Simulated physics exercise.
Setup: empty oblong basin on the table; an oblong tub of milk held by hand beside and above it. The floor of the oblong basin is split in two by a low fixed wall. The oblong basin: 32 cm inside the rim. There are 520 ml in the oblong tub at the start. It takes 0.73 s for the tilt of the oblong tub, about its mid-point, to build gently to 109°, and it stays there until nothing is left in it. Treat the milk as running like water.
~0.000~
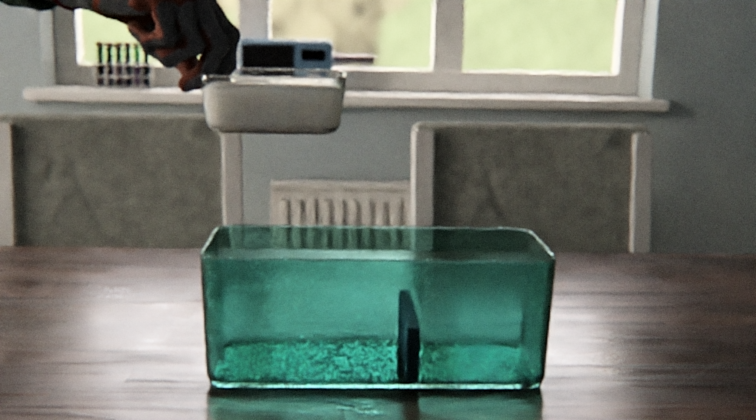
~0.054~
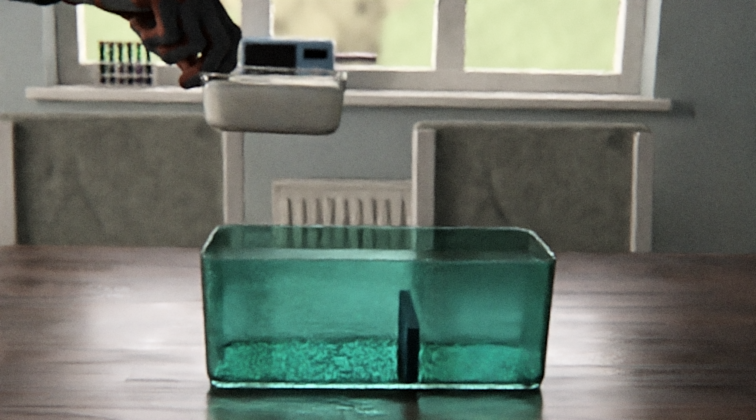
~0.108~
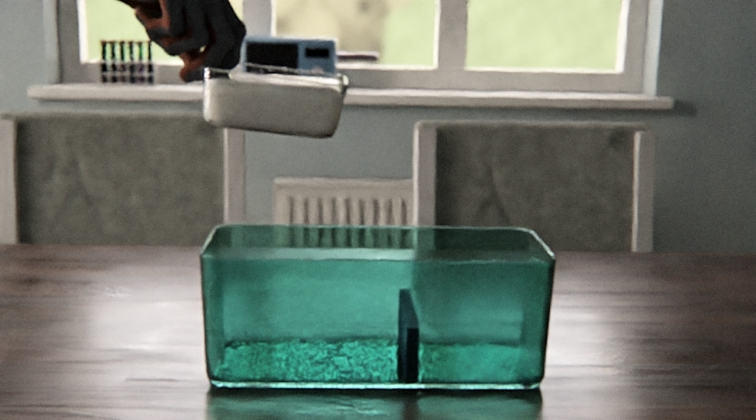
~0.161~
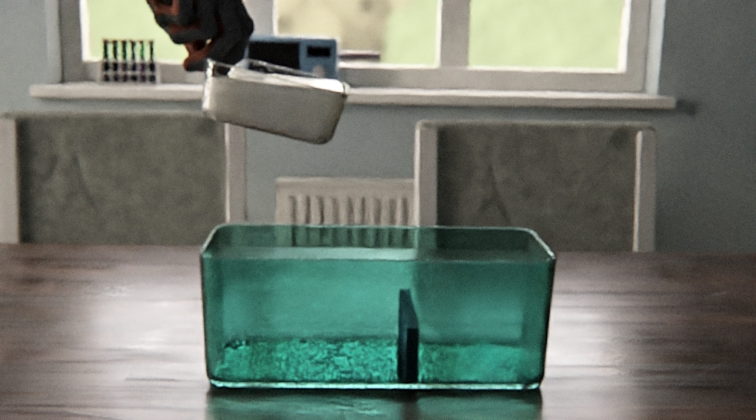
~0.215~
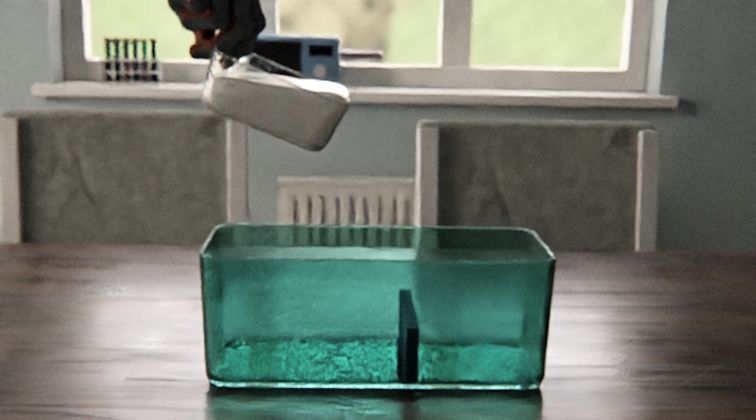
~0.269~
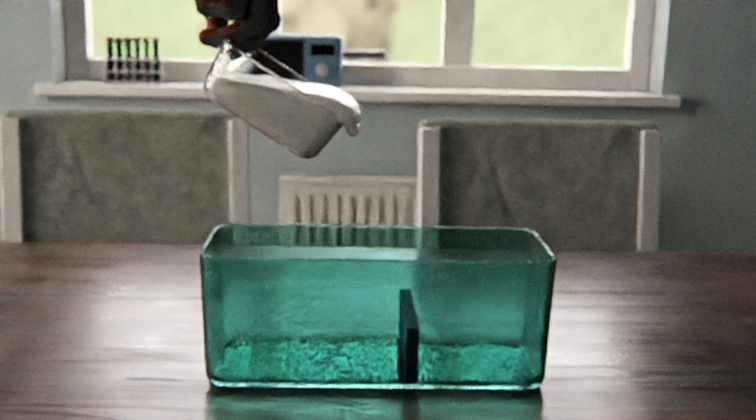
A tub of milk, held by a hand above an empty green glass basin on a table, tilted gently down to the right, slowly then more steeply, until milk began slipping over its right rim.
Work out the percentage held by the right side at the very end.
I would put it at 40 per cent.
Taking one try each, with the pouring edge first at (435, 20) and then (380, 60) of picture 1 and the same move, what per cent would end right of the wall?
Near 75 in a hundred on the first go and near 70 in a hundred on the second.
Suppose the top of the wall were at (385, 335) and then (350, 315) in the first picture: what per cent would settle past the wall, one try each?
The first gives near 60 per cent and the second near 80 per cent.
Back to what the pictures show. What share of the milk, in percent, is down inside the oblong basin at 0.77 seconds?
That comes to about 90 percent.
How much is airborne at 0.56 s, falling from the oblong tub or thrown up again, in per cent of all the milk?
Around 36 in a hundred.
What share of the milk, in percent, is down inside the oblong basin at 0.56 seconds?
54 %, give or take.
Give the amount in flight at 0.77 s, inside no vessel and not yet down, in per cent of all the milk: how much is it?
Airborne fraction: Approx. 3 %.
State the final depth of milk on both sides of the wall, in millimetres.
Depths at rest: Left around 12 mm, right around 14 mm.
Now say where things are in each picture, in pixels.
In the first frame, it leans 0°; its right rim is at (344, 76); the milk meets the walls at (212, 81) and (341, 83); the oblong basin's rim runs from (209, 243) to (543, 246); the wall's top is at (409, 309).
In the second frame, it leans 1°; its right rim is at (345, 78); the milk meets the walls at (212, 80) and (342, 83).
In the third frame, it leans 6°; its right rim is at (346, 83); the milk meets the walls at (213, 77) and (343, 85).
In the fourth frame, it leans 13°; its right rim is at (347, 91); the milk meets the walls at (215, 76) and (345, 87).
In the fifth frame, it leans 22°; its right rim is at (347, 103); the milk meets the walls at (216, 76) and (349, 95); 3 per cent is over the edge.
In the sixth frame, it leans 33°; its right rim is at (345, 116); the milk meets the walls at (215, 74) and (331, 96); 11 per cent is over the edge.
After 0.56 s the tilt is 95° and 7 per cent is still to pour, 22 is left of the wall and 33 right of it.
After 0.77 s the tilt is 109° and 0 per cent is still to pour, 50 is left of the wall and 40 right of it.
After 0.99 s the tilt is 109° and 0 per cent is still to pour, 51 is left of the wall and 39 right of it.
After 1.23 s the tilt is 109° and 0 per cent is still to pour, 51 is left of the wall and 40 right of it.
In the end 51 per cent lies left of the wall, 40 right of it and 9 outside.
